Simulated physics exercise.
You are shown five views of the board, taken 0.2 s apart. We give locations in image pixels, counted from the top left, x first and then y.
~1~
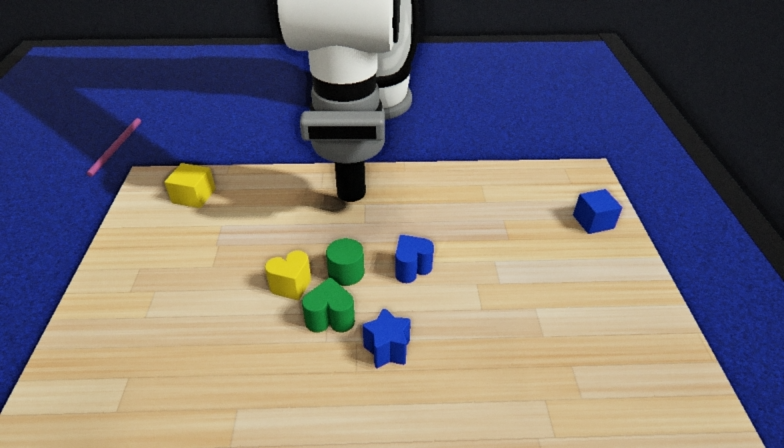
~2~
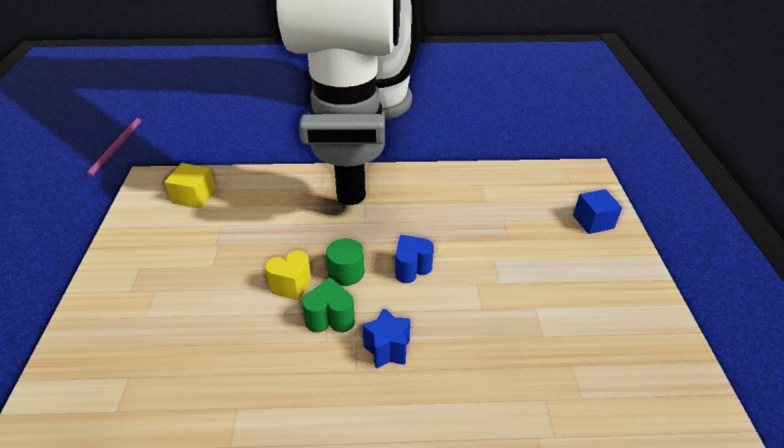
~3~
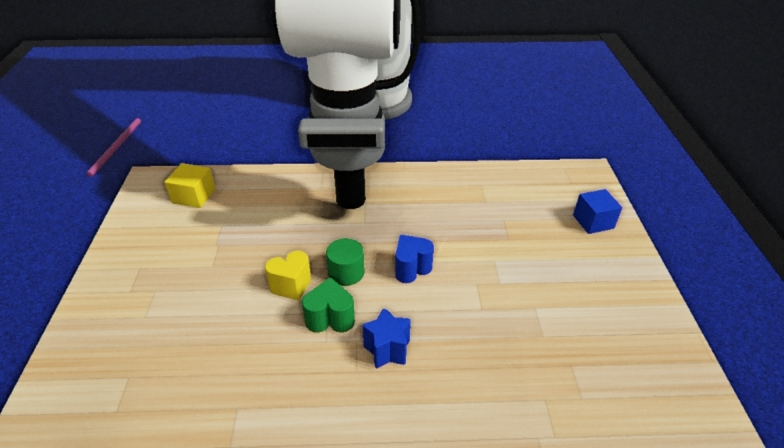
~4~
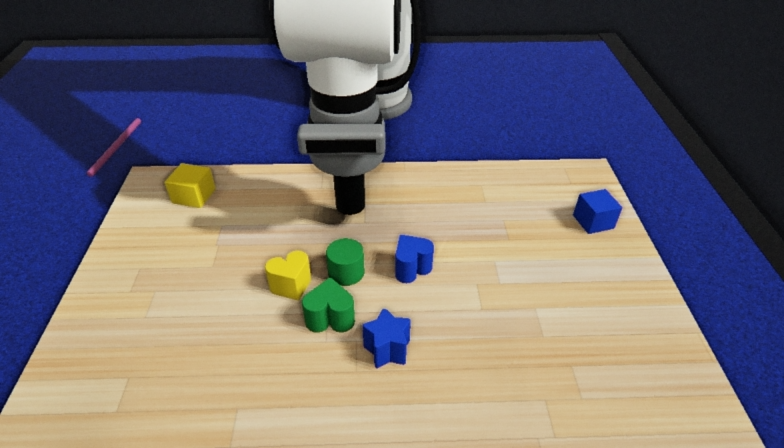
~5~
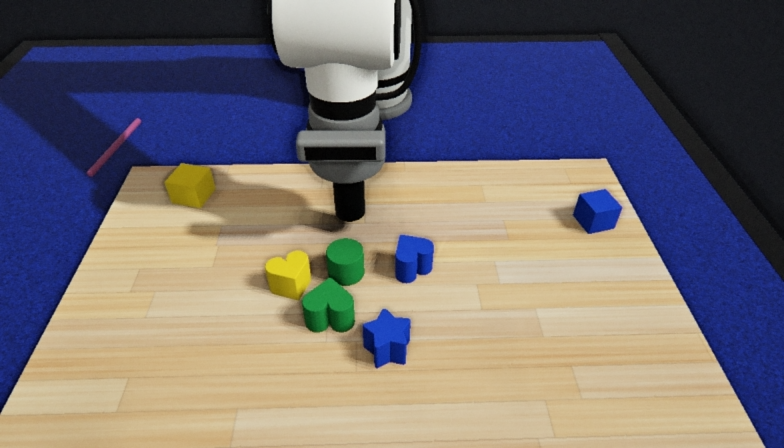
A robot arm moves its black rod slightly toward the still blocks on the board.
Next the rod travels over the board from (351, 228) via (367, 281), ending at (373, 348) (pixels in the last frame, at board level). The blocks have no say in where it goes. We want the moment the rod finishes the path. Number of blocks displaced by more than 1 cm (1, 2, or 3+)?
Three or more blocks move more than 1 cm.
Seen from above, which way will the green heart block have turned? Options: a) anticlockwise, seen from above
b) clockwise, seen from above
Option a.
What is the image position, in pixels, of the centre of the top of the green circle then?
If I read the scene right, the answer is (332, 283).
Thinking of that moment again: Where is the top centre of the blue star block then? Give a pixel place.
The middle of the upper face of the blue star block will lie at about (398, 348) in the picture.
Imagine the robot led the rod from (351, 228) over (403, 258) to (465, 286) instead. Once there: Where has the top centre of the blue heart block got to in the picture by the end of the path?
Put as a pixel place, it's (455, 287).
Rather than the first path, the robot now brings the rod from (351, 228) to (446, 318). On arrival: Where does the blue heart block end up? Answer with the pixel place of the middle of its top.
Most likely (453, 263).
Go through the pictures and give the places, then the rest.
In the first frame, lower end of the rod at (351, 193), tops of blocks, green heart block at (328, 296), green circle at (345, 250), blue star block at (388, 328), blue heart block at (413, 247).
In the second frame, rod at (351, 196), blocks as before.
In the third frame, rod at (351, 201), blocks as before.
In the fourth frame, rod at (351, 206), blocks as before.
In the fifth frame, rod at (350, 212), green heart block at (328, 296), green circle at (345, 250), blue star block at (388, 328), blue heart block at (413, 247).
On the path given first. One third of the way, rod at (362, 247); green circle at (341, 263).
Two thirds of the way, rod at (370, 286); green heart block at (310, 313), turned 50° anticlockwise; green circle at (332, 283).
At the end, rod at (372, 332); green heart block at (310, 314), turned 50° anticlockwise; green circle at (332, 283); blue star block at (398, 348); blue heart block not moved.
